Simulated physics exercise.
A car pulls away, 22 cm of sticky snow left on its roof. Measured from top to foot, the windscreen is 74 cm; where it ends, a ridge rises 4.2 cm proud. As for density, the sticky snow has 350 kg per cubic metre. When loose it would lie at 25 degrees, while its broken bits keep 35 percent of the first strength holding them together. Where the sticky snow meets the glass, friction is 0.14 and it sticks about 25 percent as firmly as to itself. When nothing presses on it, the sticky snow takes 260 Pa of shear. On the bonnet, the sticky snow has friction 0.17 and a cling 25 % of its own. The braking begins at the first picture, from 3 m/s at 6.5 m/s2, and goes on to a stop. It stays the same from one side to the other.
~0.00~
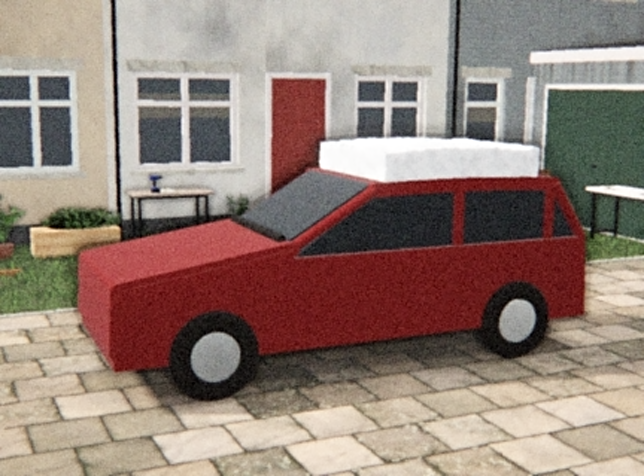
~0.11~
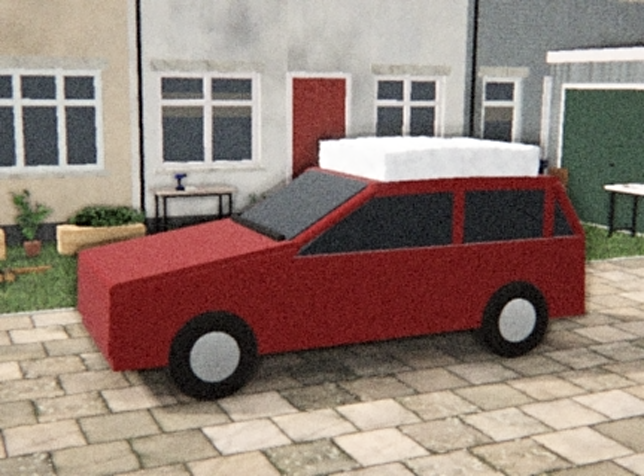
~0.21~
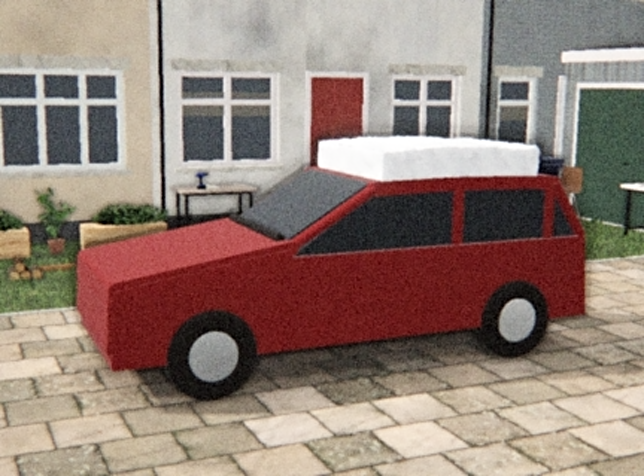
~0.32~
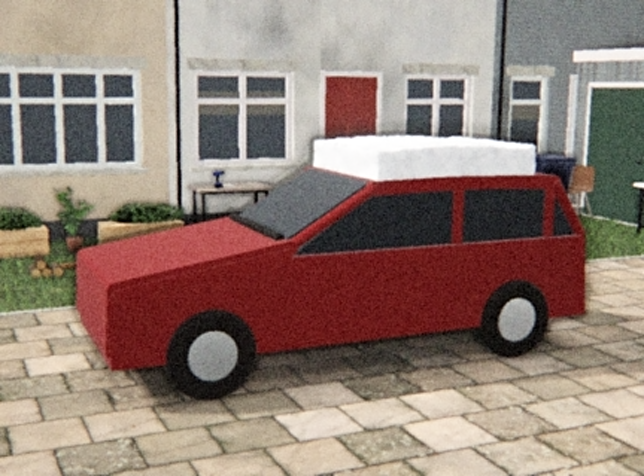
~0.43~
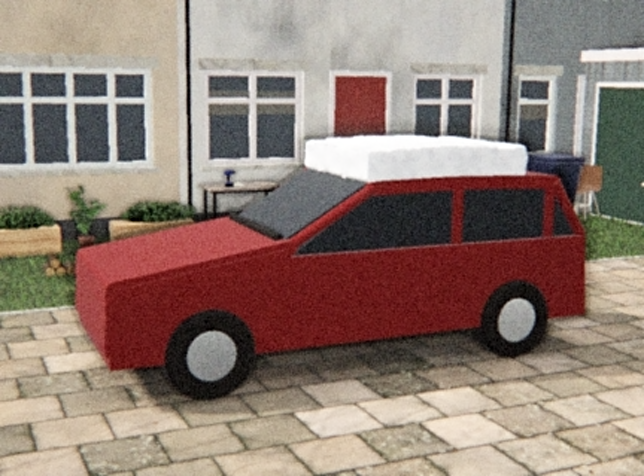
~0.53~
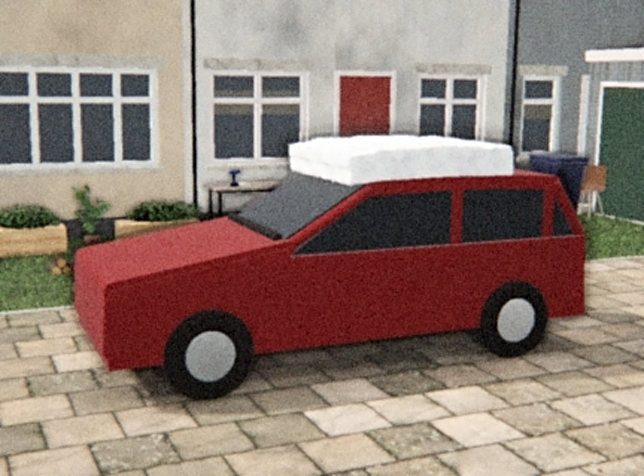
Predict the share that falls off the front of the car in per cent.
The figure comes out near 27 %.
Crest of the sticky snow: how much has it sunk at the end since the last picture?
0 cm.
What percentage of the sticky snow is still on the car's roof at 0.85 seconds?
About 60 %.
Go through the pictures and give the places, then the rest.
Foremost bit of the sticky snow at (385, 173), in the first picture.
Foremost bit of the sticky snow at (384, 173), in the second picture.
Foremost bit of the sticky snow at (383, 173), its middle shifted 8 mm, in the third picture.
Foremost bit of the sticky snow at (378, 172), its middle shifted 4.3 cm, in the fourth picture.
Foremost bit of the sticky snow at (368, 152), its middle shifted 12 cm, 2 % of it past the top of the windscreen, in one piece, in the fifth picture.
Foremost bit of the sticky snow at (350, 162), its middle shifted 25 cm, 11 % of it past the top of the windscreen, in one piece, in the sixth picture.
After 0.85 s, 59 % of the snow is on the roof, 34 % on the glass, 7 % on the bonnet and none has gone off the nose.
After 1.22 s, 43 % of the snow is on the roof, 28 % on the glass, 29 % on the bonnet and none has gone off the nose.
After 1.59 s, 39 % of the snow is on the roof, 20 % on the glass, 38 % on the bonnet and 3 % has gone off the nose.
After 1.96 s, 39 % of the snow is on the roof, 18 % on the glass, 36 % on the bonnet and 7 % has gone off the nose.
After 3.40 s, 39 % of the snow is on the roof, 16 % on the glass, 18 % on the bonnet and 27 % has gone off the nose.
